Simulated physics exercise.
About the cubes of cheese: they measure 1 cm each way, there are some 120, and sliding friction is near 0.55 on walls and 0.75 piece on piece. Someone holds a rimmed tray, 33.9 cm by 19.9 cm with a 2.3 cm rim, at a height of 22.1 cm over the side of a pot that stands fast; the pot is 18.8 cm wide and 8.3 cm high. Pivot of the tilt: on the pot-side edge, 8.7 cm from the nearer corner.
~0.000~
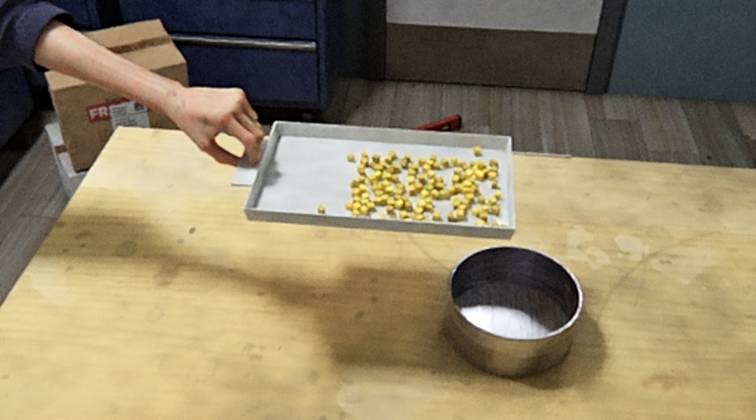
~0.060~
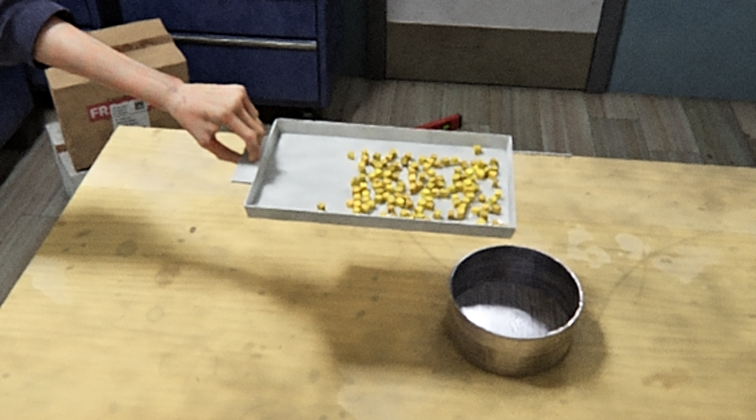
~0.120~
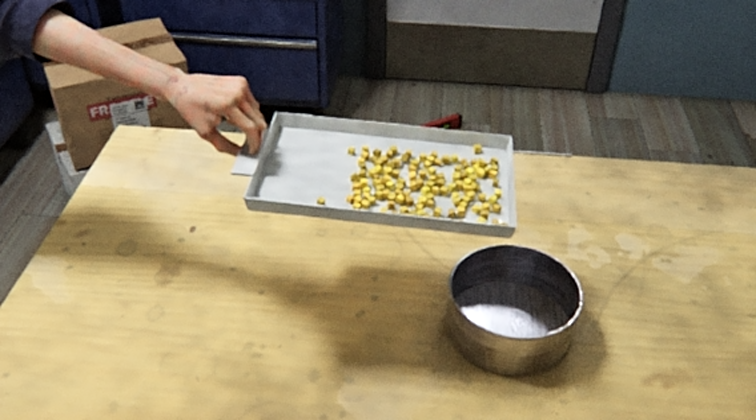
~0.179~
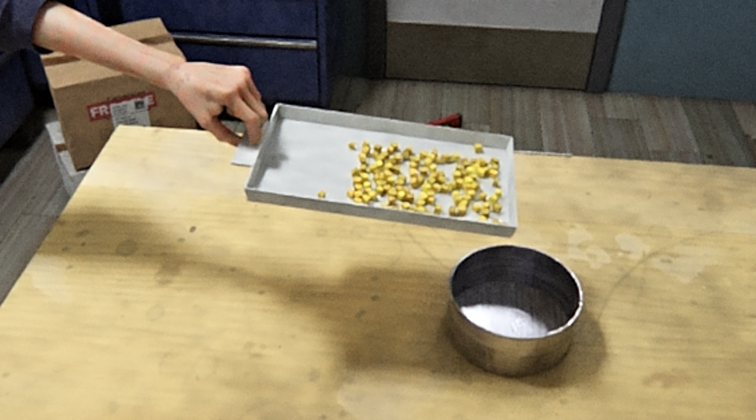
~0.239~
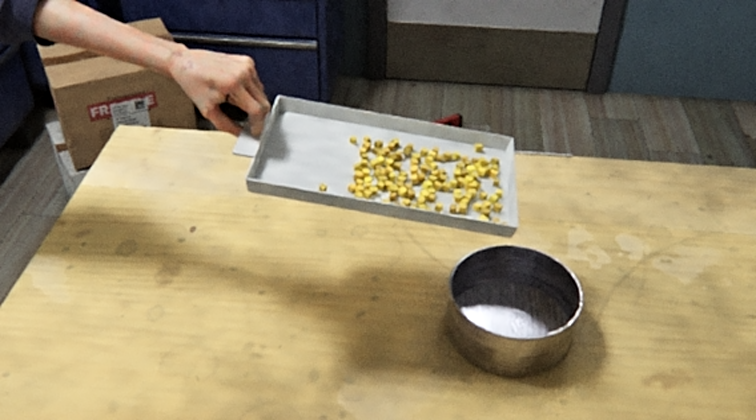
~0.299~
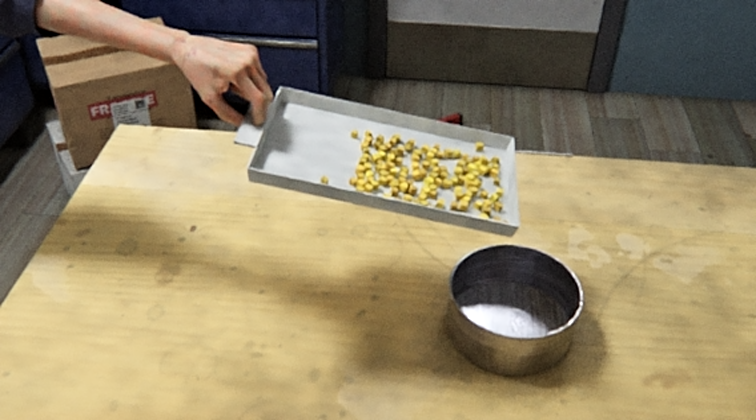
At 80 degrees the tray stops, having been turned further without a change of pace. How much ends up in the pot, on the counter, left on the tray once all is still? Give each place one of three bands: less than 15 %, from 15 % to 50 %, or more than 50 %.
In order: Pot: A small number, counter: A small number, left on the tray: The majority.
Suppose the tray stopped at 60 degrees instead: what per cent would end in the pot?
5 percent.
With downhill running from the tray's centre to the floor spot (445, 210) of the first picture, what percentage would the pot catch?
Roughly 10 percent of them.
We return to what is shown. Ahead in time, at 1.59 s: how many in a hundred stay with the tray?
About 90 per cent.
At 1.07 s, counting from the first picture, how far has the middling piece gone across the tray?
About 7 cm.
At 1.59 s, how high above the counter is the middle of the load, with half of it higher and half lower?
The halfway line is at about 24 cm.
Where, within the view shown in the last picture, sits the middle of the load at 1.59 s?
Roughly pixel (506, 175).
After 1.07 s, tilt 43 degrees; the tray holds 100 %, the pot 0 %.
Then, at 1.59 s, tilt 65 degrees; the tray holds 90 %, the pot 5 %.
After 2.16 s, tilt 80 degrees; the tray holds 90 %, the pot 5 %.
By 3.3 s all is still; pot 5 %, counter 5 %, tray 85 %.
